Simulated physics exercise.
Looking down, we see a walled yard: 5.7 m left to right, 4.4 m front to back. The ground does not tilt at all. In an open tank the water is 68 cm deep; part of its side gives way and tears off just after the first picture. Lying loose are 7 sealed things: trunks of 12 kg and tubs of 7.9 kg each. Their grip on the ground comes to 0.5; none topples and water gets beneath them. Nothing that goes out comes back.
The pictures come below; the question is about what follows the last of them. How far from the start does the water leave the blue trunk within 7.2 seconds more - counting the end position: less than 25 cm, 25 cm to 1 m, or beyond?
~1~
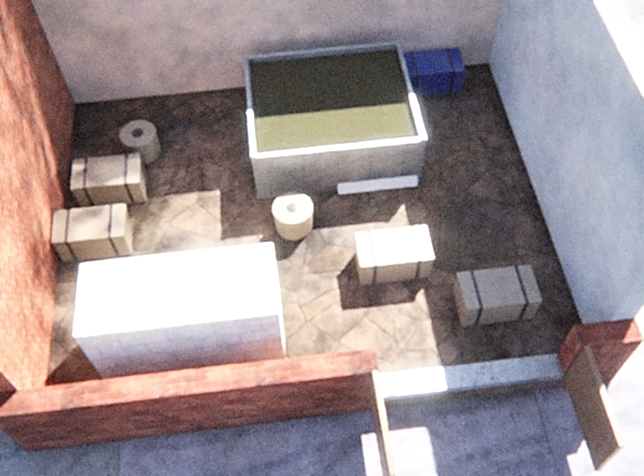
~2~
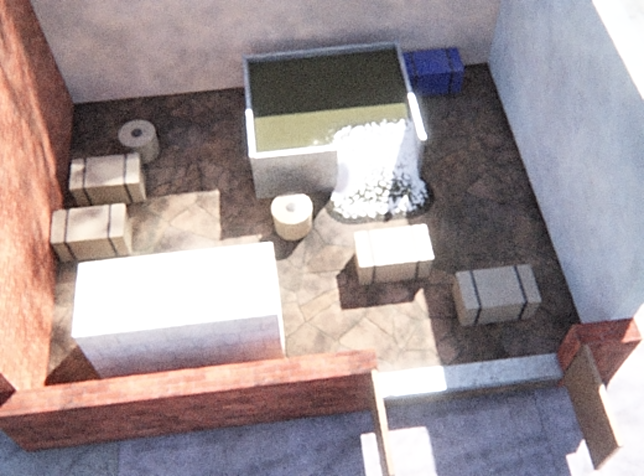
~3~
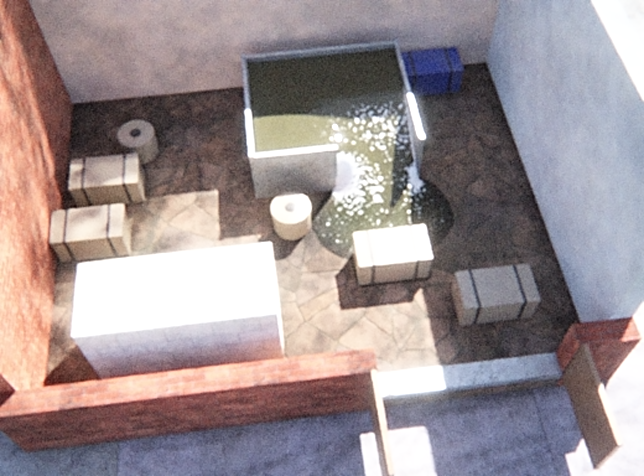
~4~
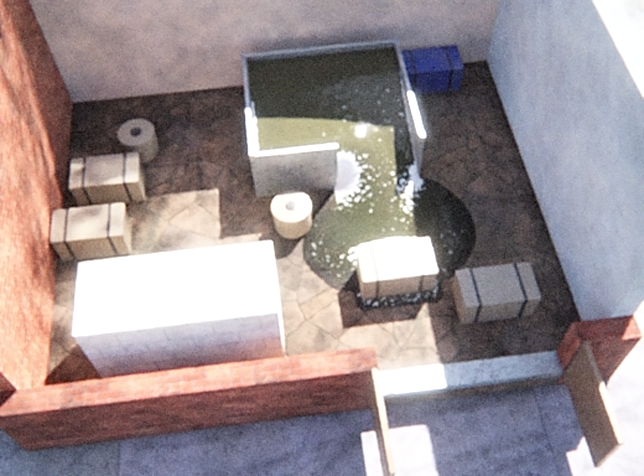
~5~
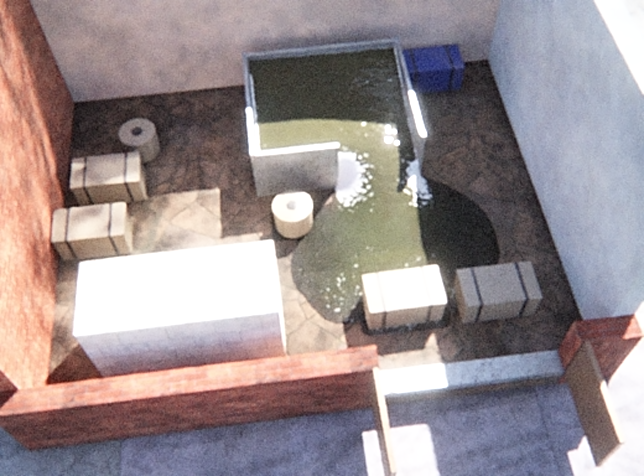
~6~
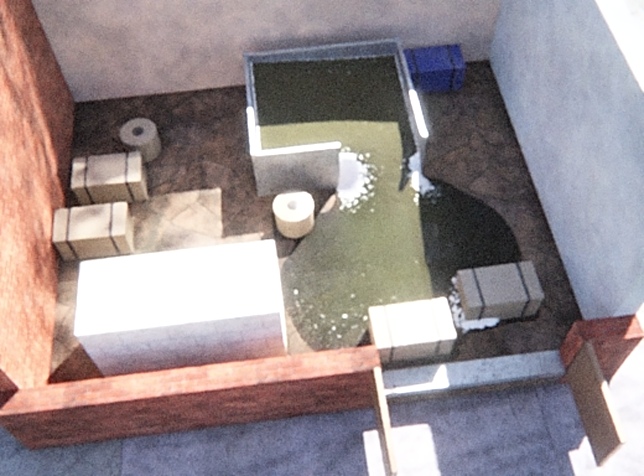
Almost still.
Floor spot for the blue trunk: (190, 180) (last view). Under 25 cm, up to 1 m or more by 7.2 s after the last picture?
From that spot, it remains nearly still.
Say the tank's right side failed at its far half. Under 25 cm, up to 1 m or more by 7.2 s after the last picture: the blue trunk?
In that case the blue trunk ends far away.
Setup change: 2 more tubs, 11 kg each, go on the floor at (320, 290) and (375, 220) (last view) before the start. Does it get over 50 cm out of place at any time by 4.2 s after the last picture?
In sequence: Beyond it, then beyond it.
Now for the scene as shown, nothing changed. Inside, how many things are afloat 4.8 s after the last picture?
I get 0.
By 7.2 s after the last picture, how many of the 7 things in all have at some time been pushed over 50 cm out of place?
That makes 3.
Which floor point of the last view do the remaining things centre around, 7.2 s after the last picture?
They're centred close to (228, 165).
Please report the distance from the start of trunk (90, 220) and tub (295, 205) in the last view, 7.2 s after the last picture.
Lab note - net shifts in order: 60 cm; 0 cm.
Then, 0.9 s after the last picture the blue trunk is near (432, 59), 0.0 m from its start, aground; 2 of 7 are out; 0 afloat.
Then, 2.8 s after the last picture the blue trunk is near (432, 59), 0.0 m from its start, aground; 2 of 7 are out; 0 afloat.
Then, 4.8 s after the last picture the blue trunk is near (432, 59), 0.0 m from its start, aground; 2 of 7 are out; 0 afloat.
Then, 7.2 s after the last picture the blue trunk is near (432, 58), 0.0 m from its start, aground; 2 of 7 are out; 0 afloat.
